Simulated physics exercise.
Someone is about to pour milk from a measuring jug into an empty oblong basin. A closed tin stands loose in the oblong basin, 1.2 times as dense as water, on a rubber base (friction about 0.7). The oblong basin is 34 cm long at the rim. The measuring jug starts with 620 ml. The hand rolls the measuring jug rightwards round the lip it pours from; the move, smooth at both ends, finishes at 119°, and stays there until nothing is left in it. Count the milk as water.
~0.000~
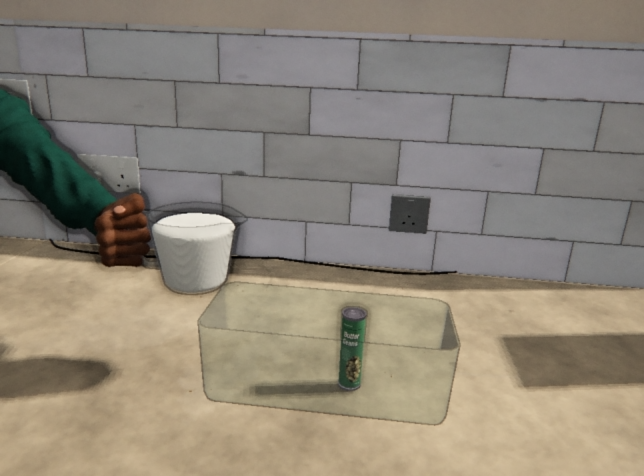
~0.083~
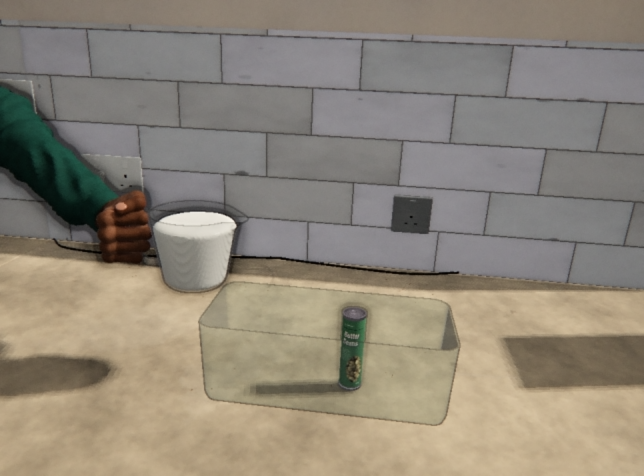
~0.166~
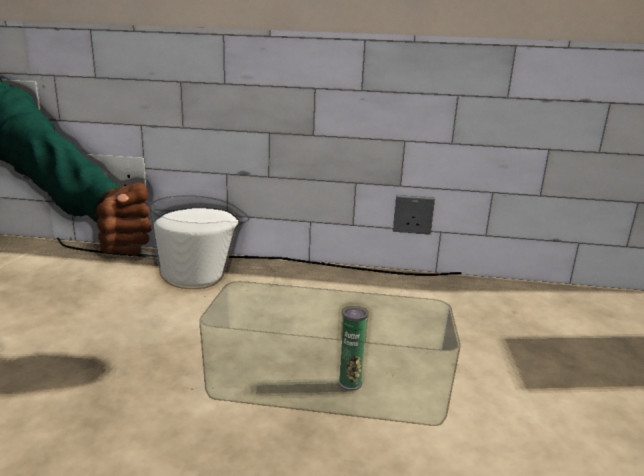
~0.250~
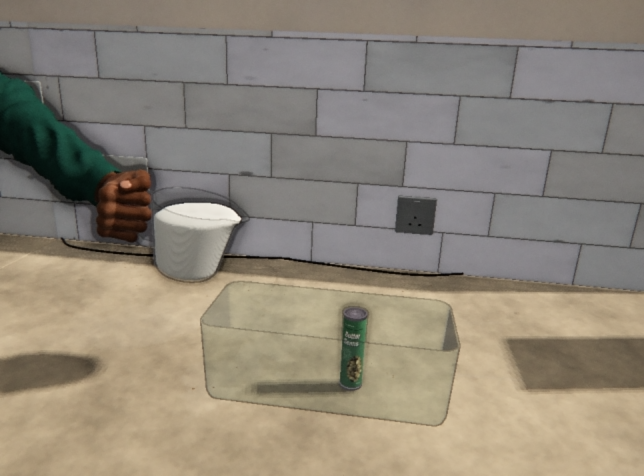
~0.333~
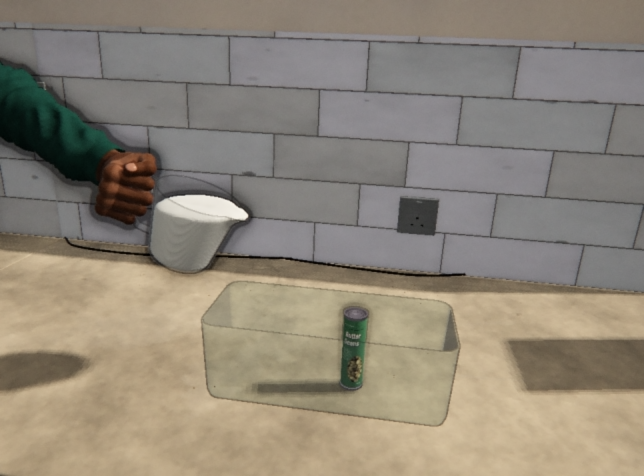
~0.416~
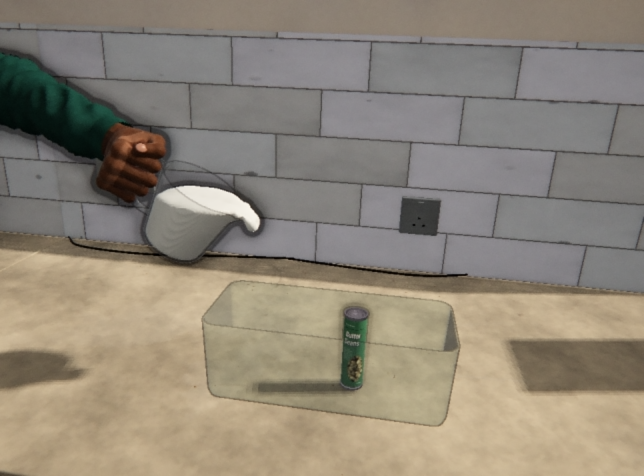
The footage shows a green-sleeved hand holding a jug of white liquid beside a clear oblong basin with a small green tin standing inside, then tilting the jug rightwards until the liquid begins to run over its lip.
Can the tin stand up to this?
The tin keeps standing.
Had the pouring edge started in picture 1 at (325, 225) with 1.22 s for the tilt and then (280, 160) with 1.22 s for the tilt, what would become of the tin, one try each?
First it keeps standing; then it keeps standing.
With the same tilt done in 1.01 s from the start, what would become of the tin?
Then it stays up.
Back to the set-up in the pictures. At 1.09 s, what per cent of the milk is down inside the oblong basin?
Some 88 per cent.
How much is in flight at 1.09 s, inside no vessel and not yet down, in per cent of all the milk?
Some 10 per cent.
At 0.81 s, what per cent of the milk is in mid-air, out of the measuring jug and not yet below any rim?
Near 32 in a hundred.
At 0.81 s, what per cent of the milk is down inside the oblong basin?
About 26 per cent.
By 0.81 s the tilt is 88° and 42 per cent is still to pour; the tin stands where it began.
By 1.09 s the tilt is 116° and 1 per cent is still to pour; the tin stands 1 cm from where it began.
By 1.39 s the tilt is 119° and 0 per cent is still to pour; the tin stands 1 cm from where it began.
By 1.72 s the tilt is 119° and 0 per cent is still to pour; the tin stands 1 cm from where it began.
At rest the tin stands 1 cm from where it began.
